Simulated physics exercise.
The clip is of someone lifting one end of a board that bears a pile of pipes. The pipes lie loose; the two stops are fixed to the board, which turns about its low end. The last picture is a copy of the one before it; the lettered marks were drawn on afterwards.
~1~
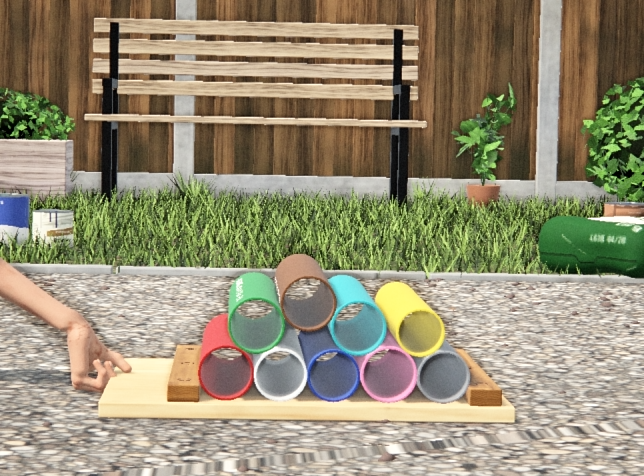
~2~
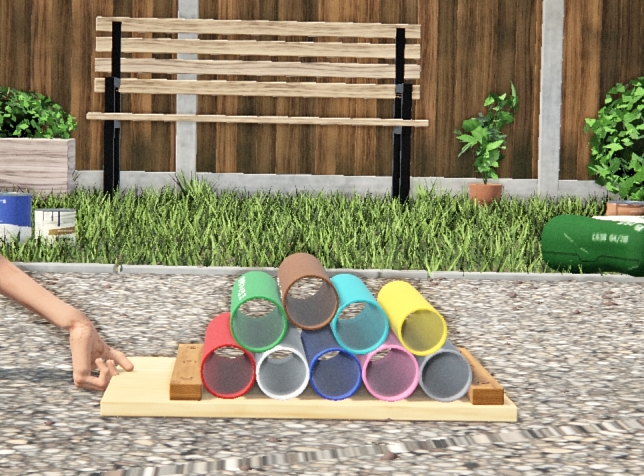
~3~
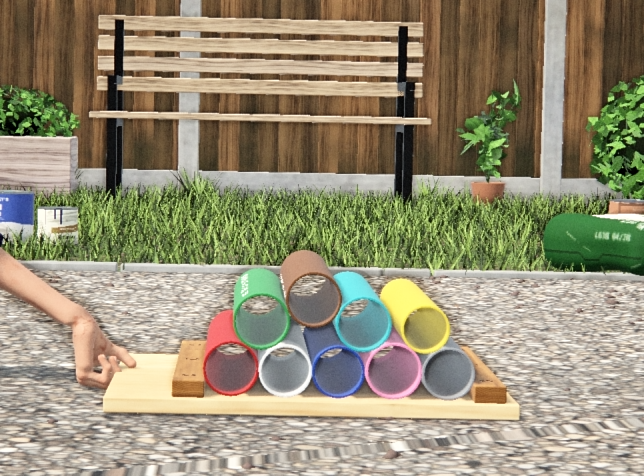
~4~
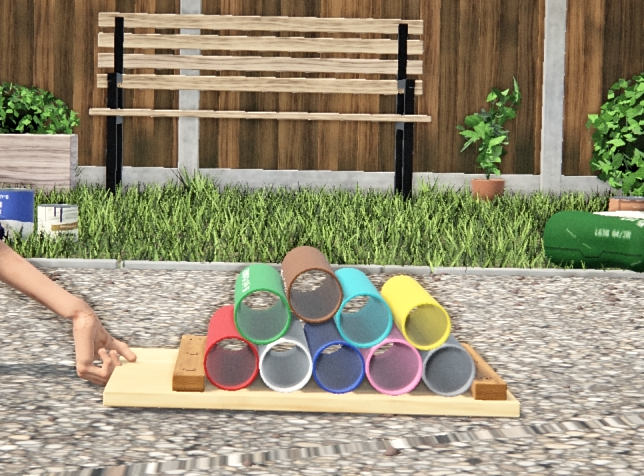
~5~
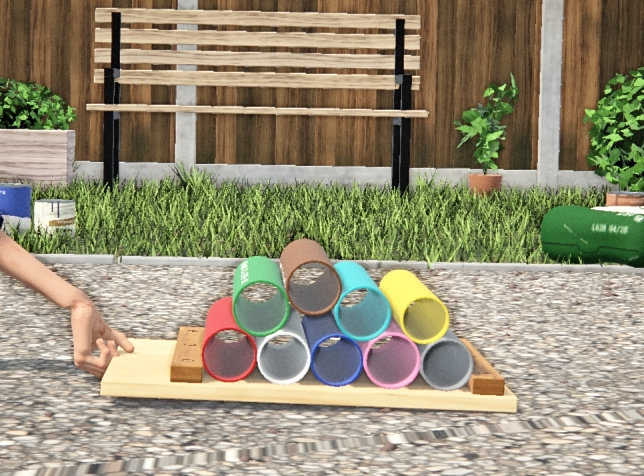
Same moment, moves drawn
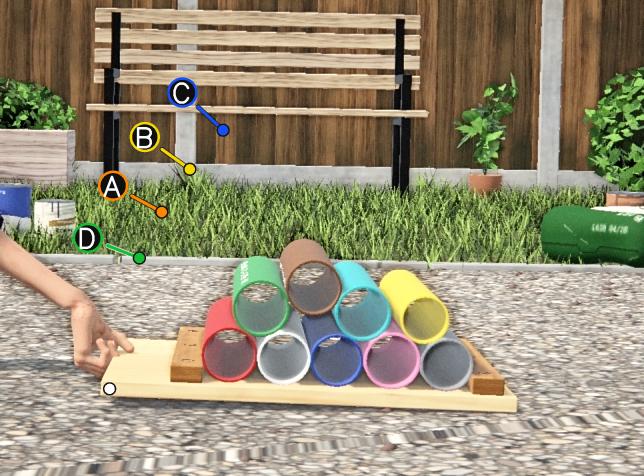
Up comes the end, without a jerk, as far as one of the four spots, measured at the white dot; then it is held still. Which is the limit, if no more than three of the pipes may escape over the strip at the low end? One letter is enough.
Stop at D.
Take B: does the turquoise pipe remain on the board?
The turquoise pipe: No.
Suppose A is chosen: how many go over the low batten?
At A the number is four.
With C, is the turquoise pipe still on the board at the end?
No.
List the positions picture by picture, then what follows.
The first picture shows board (302, 380); red pipe (226, 373); white pipe (281, 375).
The second picture shows white pipe (283, 374); blue pipe (336, 375).
The third picture shows board (307, 376); grey pipe (449, 374).
The fourth picture shows board (307, 372); red pipe (232, 363); white pipe (286, 366).
The fifth picture shows board (305, 365); red pipe (230, 355); white pipe (284, 359).
On the marked copy, A at (162, 212); B at (190, 169); C at (223, 130); D at (139, 258); the white dot at (110, 389).
Following D. Soon after the start, board at 15°.
Later, board at 20°.
In the end, board at 20°, two over the low batten (yellow, turquoise).
As for the rest, A four over the low batten (yellow, turquoise, green, brown); B four over the low batten (yellow, turquoise, green, brown); C four over the low batten (yellow, turquoise, green, brown).
